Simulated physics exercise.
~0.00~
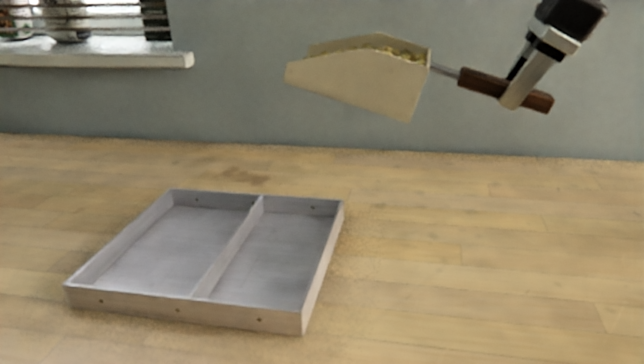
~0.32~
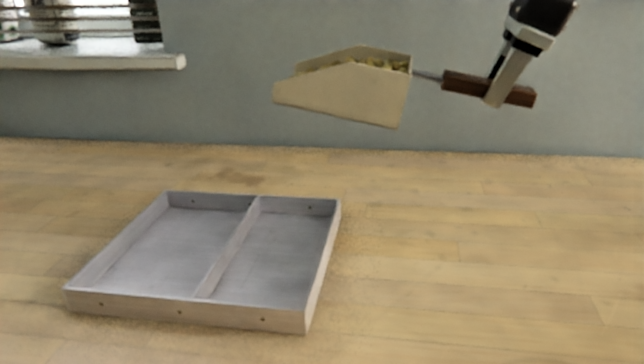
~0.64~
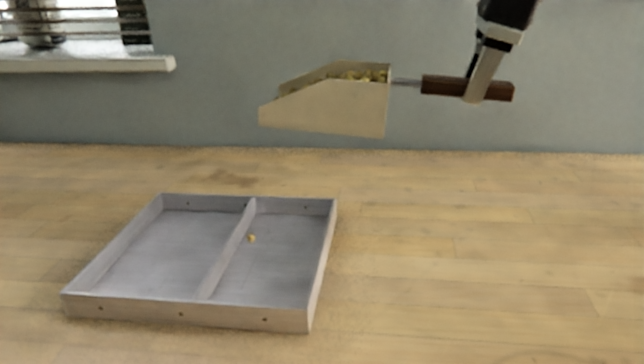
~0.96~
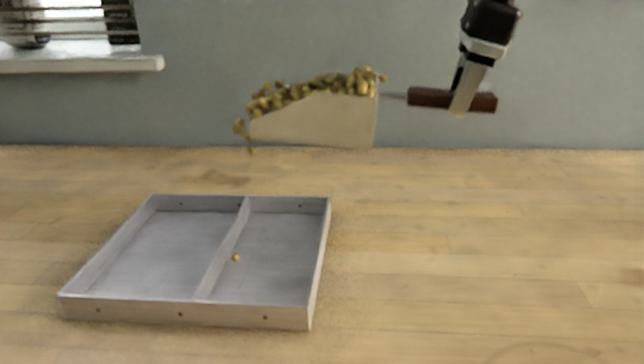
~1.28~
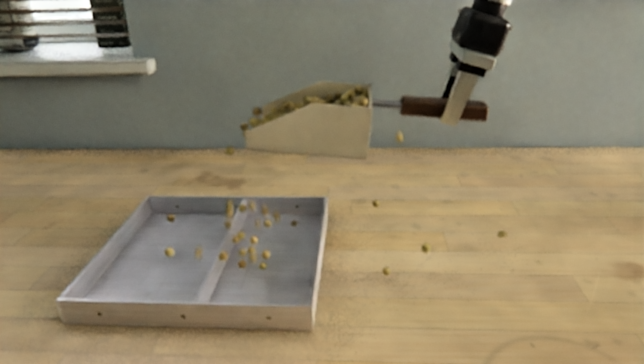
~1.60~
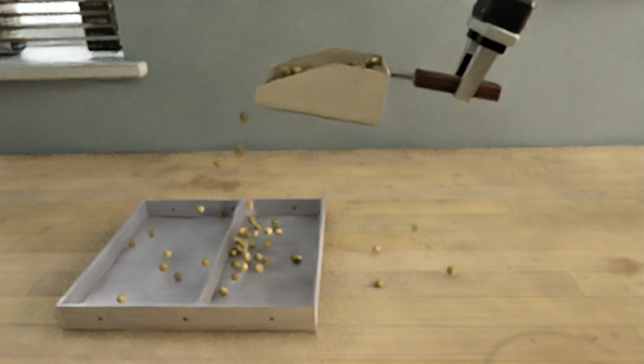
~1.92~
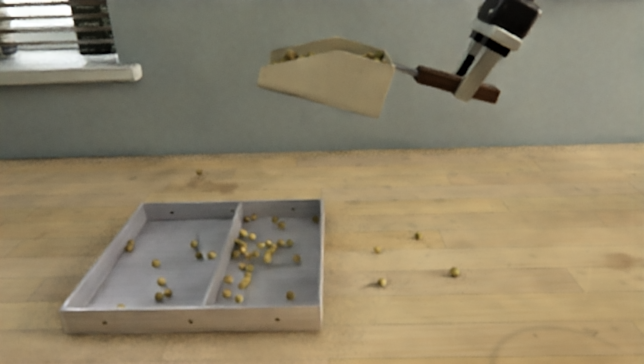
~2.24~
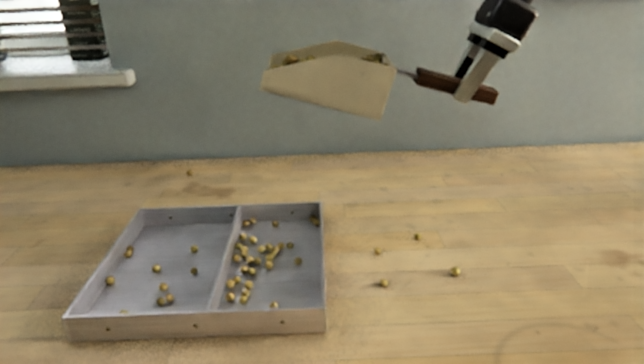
On a wooden tabletop by a grey wall, a robot gripper lowers a scoop of small golden beads toward a divided grey tray, spilling some into both sections and onto the table, then lifts and tilts it back, holding still as the scattered beads settle.
